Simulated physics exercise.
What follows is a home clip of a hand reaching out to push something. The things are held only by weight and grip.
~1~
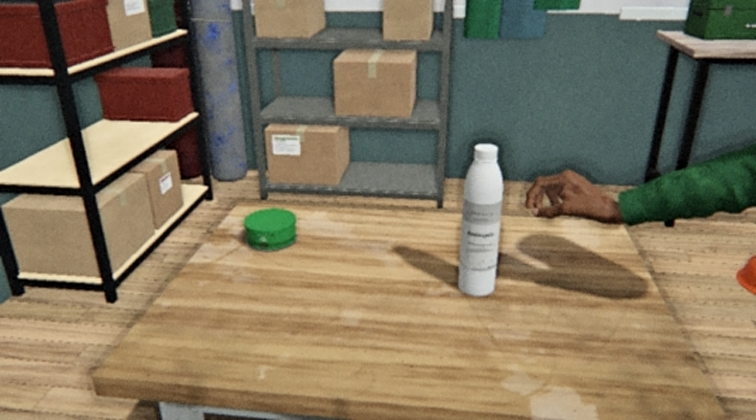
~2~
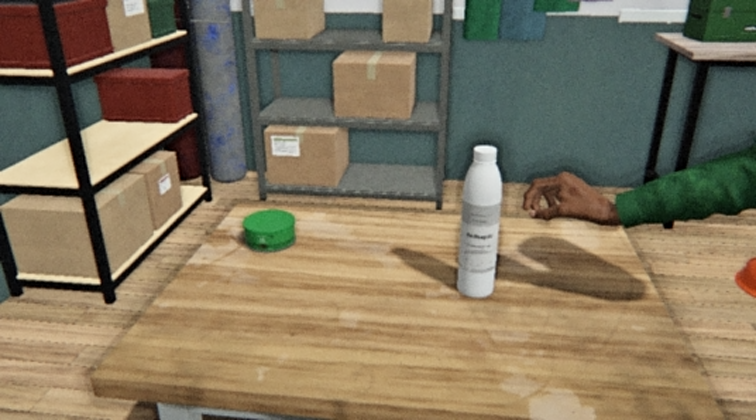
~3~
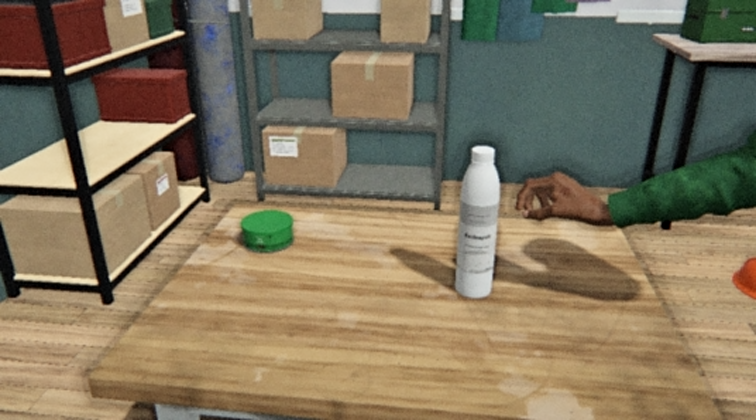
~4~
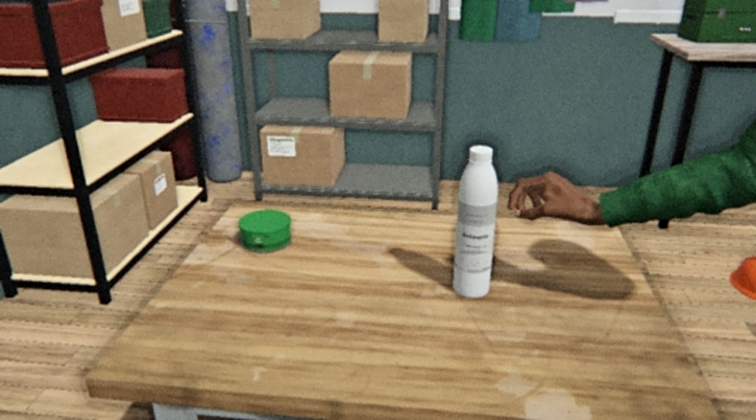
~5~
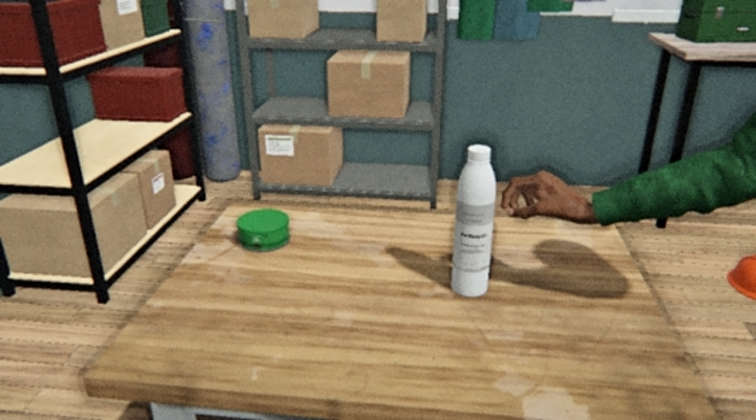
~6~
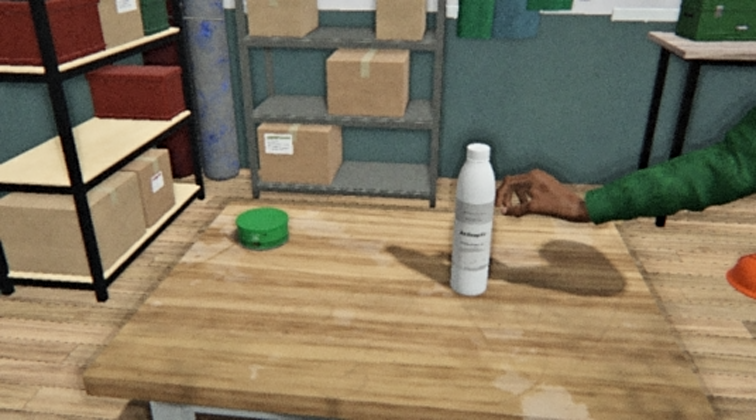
A storage room or workshop with shelving along its teal wall is seen from slightly above a wooden table. A white bottle stands right of centre on the tabletop, a round green container sits towards the back left, and cardboard boxes and red bins fill the shelves behind. From the right, a hand in a green sleeve moves slightly left towards the bottle, which stays upright in place, while the view shifts very slightly.
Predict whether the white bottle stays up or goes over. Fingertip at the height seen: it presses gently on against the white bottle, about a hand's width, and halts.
It goes over.
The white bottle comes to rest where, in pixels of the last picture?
At about (370, 265).
Then, 1.00 s past the last view, white bottle rocked 29° from its first pose near (433, 219).
Then, 1.20 s past the last view, white bottle on its side near (382, 253).
Finally, down or leaning hard on the table, white bottle. Final places as the last picture's camera would see them, white bottle near (370, 265).
